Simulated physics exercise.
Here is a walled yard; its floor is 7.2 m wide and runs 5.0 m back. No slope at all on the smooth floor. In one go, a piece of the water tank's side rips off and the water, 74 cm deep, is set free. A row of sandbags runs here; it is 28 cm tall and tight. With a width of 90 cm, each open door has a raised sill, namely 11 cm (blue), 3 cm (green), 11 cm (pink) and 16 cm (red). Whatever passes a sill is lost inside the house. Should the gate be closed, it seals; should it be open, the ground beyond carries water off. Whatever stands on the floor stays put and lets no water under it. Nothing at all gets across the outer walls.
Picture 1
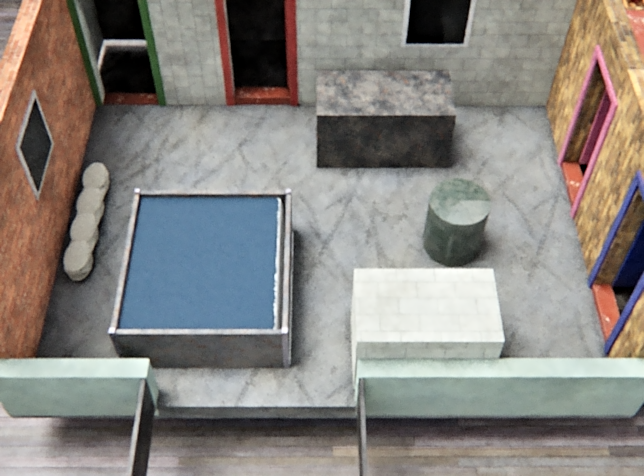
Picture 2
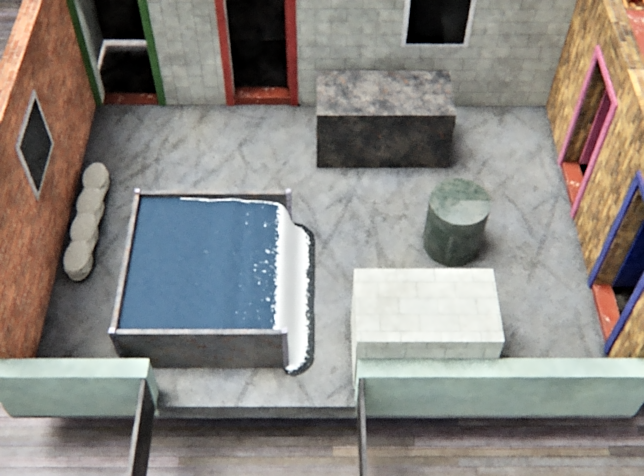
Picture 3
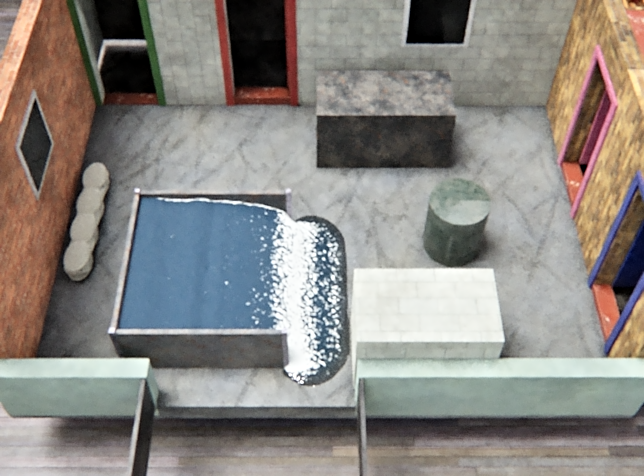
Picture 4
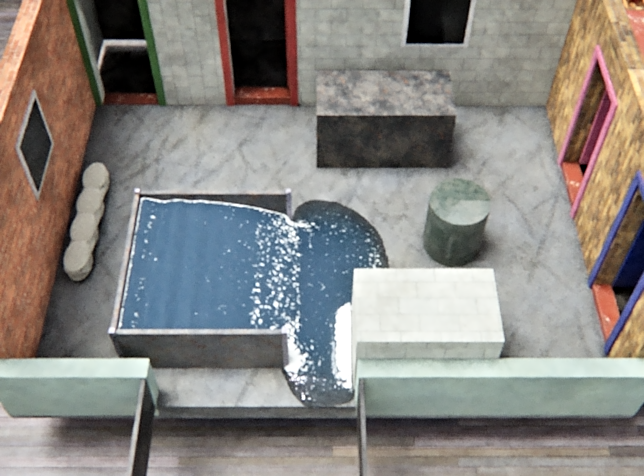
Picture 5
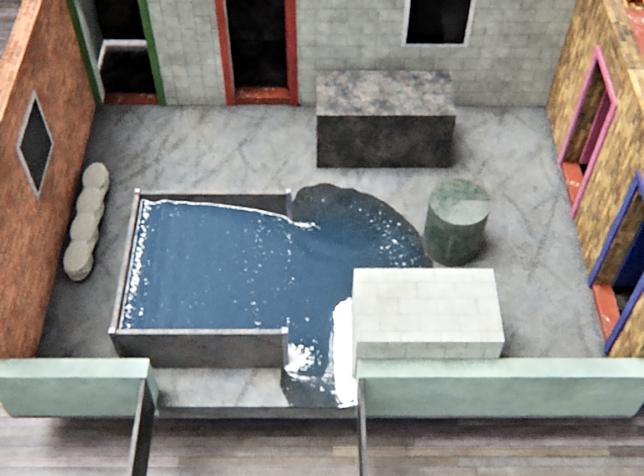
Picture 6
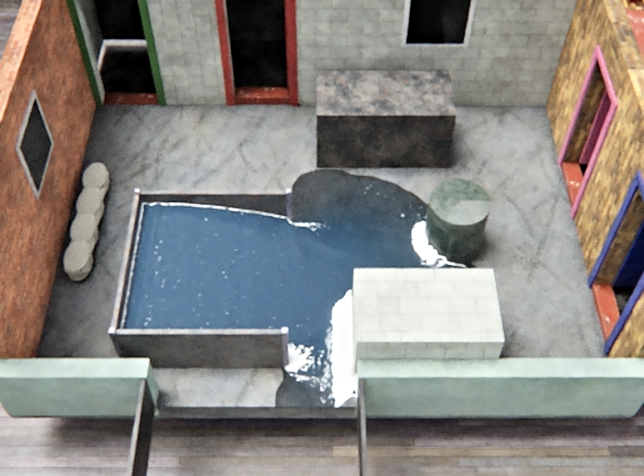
Blue water bursting from the right side of an open tank, spreading across a walled yard around a pale block and green cylinder.
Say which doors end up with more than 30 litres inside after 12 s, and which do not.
The blue door will see too much water come in, the green door will see too much water come in, the pink door will see too much water come in, the red door will see an amount within the limit come in.
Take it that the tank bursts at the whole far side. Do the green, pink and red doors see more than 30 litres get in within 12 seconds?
At green the amount is higher than the mark, at pink it is beneath the mark, and at red it is higher than the mark.
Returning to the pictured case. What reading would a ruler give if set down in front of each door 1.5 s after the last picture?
Measured in centimetres, the blue door gives 24, the green door 0, the pink door 5 and the red door 0.
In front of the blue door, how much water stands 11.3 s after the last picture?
Roughly 7.0 cm.
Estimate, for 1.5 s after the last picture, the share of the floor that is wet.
Around 45 per cent wet.
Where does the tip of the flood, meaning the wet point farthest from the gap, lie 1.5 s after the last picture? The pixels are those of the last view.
That lands around (537, 113) in the last picture.
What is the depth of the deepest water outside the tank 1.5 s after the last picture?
Around 37 centimetres deep.
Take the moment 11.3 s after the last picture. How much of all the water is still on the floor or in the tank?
62 %.
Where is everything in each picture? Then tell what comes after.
In the first picture, still water, 74 cm deep, in the water tank at (207, 261).
In the second picture, the front is at a hidden place, 1.1 m from the gap at (286, 284); 0.4 m2 of floor is under water; 74 cm left at the back of the water tank.
In the third picture, the front is at a hidden place, 1.3 m from the gap at (286, 285); 1.5 m2 of floor is under water; 74 cm left at the back of the water tank.
In the fourth picture, water pours out at (286, 286) and has run 1.6 m, to a hidden place; typically 13 cm deep outside, 70 cm at the water tank's back.
In the fifth picture, the front is at (373, 202), 2.0 m from the gap at (286, 286); 4.3 m2 of floor is under water; 62 cm left at the back of the water tank.
In the sixth picture, the front is at a hidden place, 2.5 m from the gap at (286, 287); 5.4 m2 of floor is under water; 64 cm left at the back of the water tank.
Then, 0.7 s after the last picture water covers 35 % of the floor and is deepest (48 cm) near (428, 258); blue door 17 cm at the sill, 17 L in, green door not reached, pink door not reached, red door not reached.
Then, 1.5 s after the last picture water covers 45 % of the floor and is deepest (37 cm) near (408, 180); blue door 24 cm at the sill, 122 L in, green door not reached, pink door 5 cm at the sill, 0 L in, red door not reached.
Then, 2.8 s after the last picture water covers 60 % of the floor and is deepest (22 cm) near (537, 113); blue door 19 cm at the sill, 225 L in, green door not reached, pink door 23 cm at the sill, 46 L in, red door not reached.
Then, 6.3 s after the last picture water covers 80 % of the floor and is deepest (16 cm) near (588, 388); blue door 14 cm at the sill, 261 L in, green door 5 cm at the sill, 1 L in, pink door 11 cm at the sill, 90 L in, red door 5 cm at the sill, 0 L in.
Then, 11.3 s after the last picture water covers 90 % of the floor and is deepest (10 cm) near (543, 137); blue door 7 cm at the sill, 266 L in, green door 8 cm at the sill, 57 L in, pink door 9 cm at the sill, 91 L in, red door 3 cm at the sill, 0 L in.
